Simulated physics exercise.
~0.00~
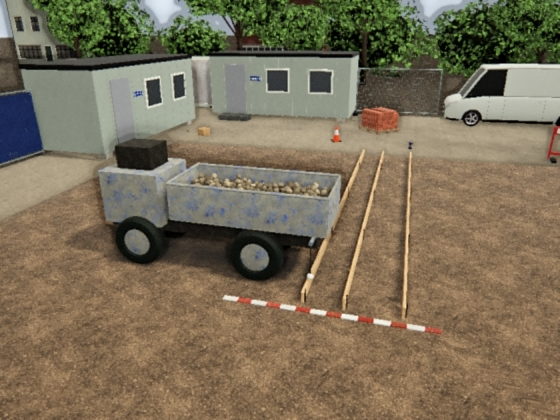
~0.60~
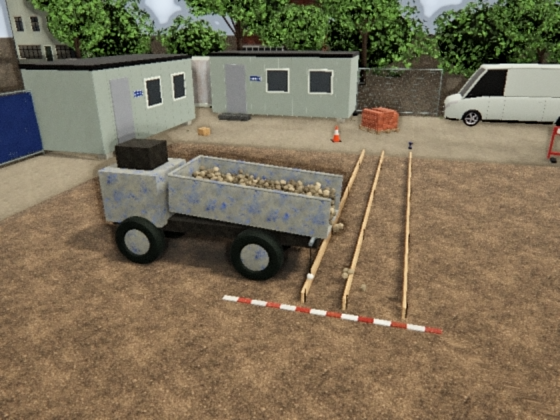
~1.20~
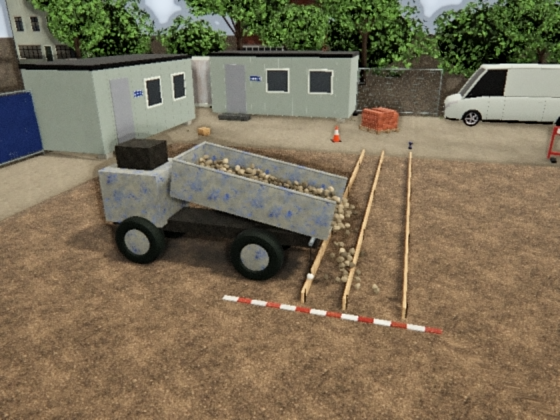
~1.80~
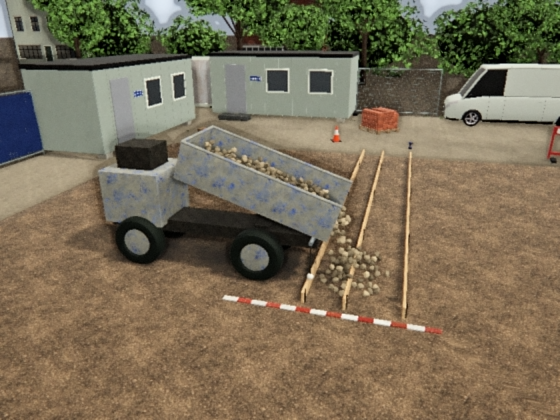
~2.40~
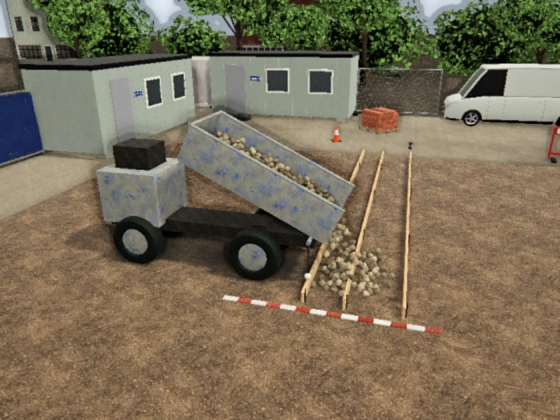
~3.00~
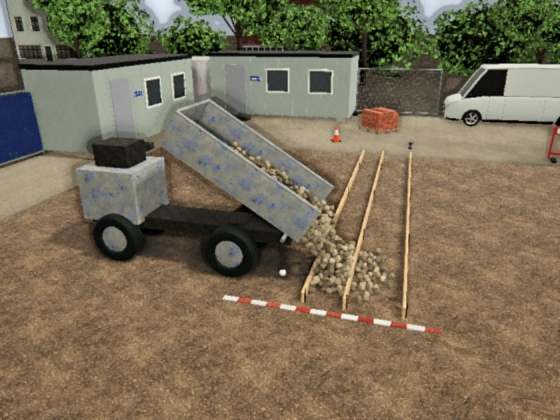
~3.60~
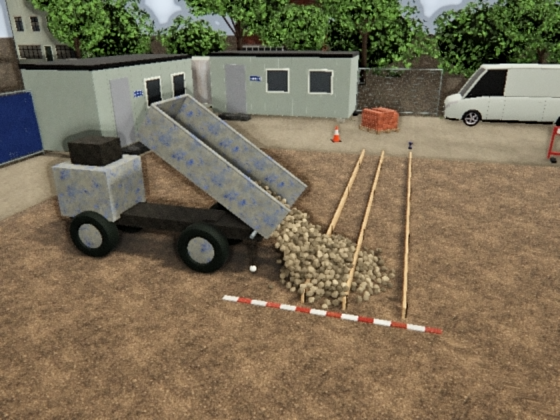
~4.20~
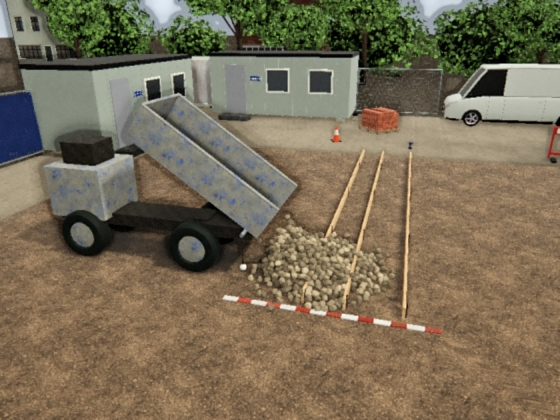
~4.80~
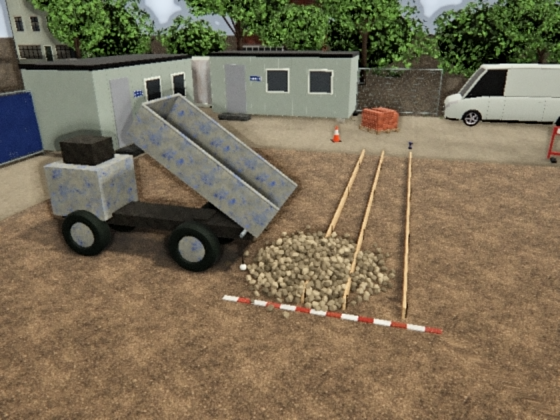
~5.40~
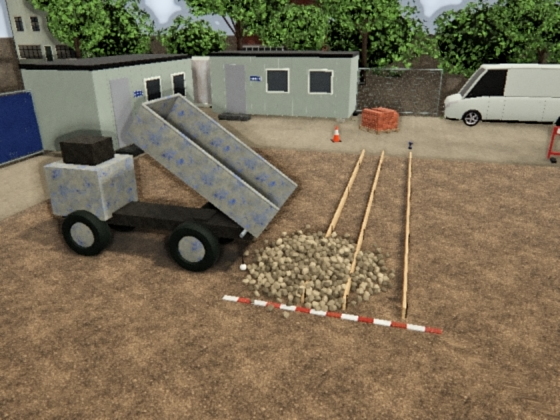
A grey, blue-mottled tipping trailer loaded with pale stones stands on brown dirt, its rear facing three long boards, with a red and white striped strip on the ground in front. Its bed begins to tilt, front end rising, and the first stones spill out between the boards. As the bed steepens, the trailer rolls left and the load pours out in a widening heap. It stops with the bed still raised and empty. The stones lie still in a low mound, much of it left of the boards, the rest mostly between the left and middle ones.
